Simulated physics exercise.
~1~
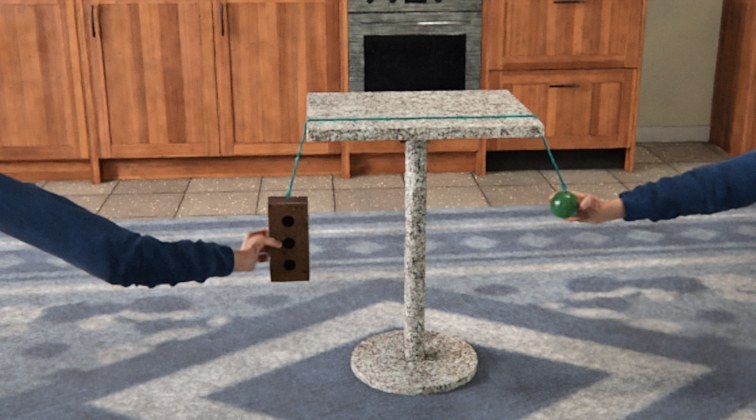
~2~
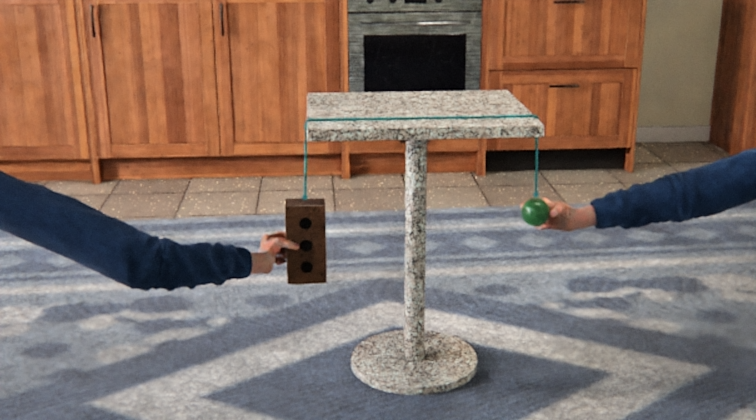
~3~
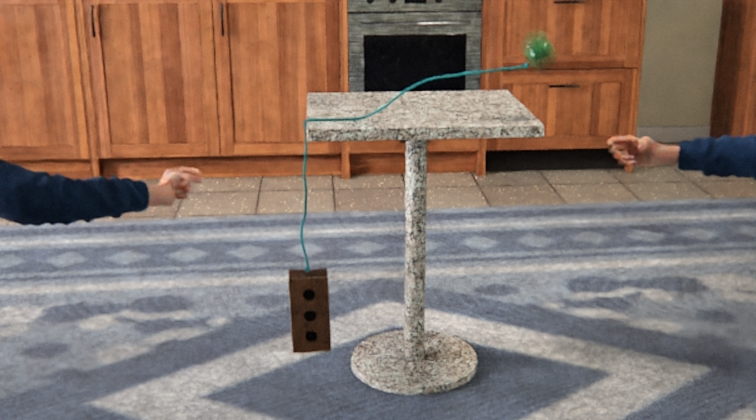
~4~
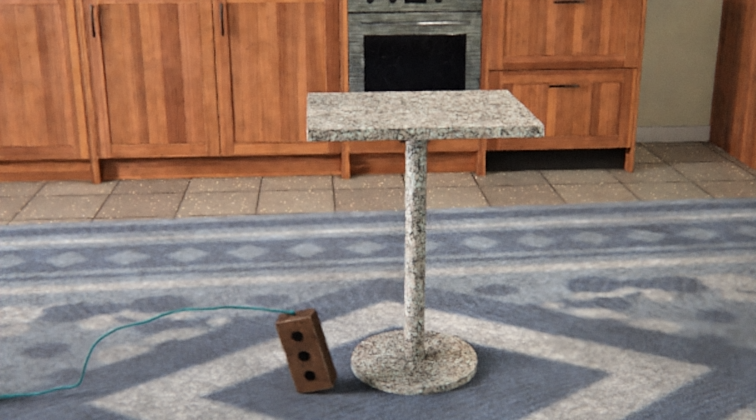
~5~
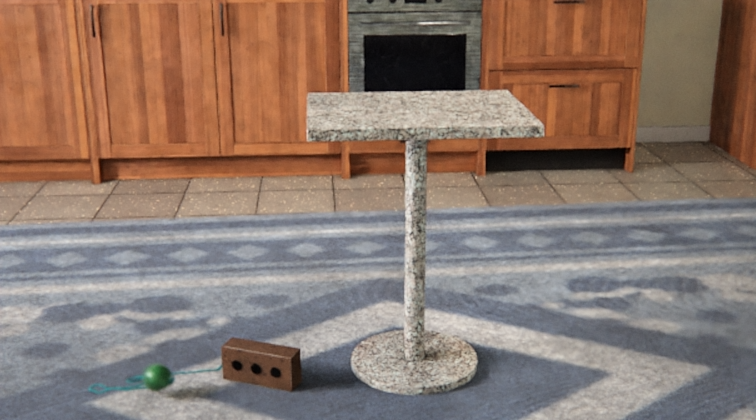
In a kitchen with wooden cabinets and a dark oven, seen from the front, a speckled stone side table stands on a blue patterned rug. A teal string lies across its top, with a brown brick with dark holes held by a hand on the left and a green apple held by another on the right. The hands bring both inward beneath the table's edges, then let go and draw back. The brick drops on the left, whipping the apple up above the tabletop. The string and apple come off to the left, and the brick tips over, ending on the rug beside the apple.
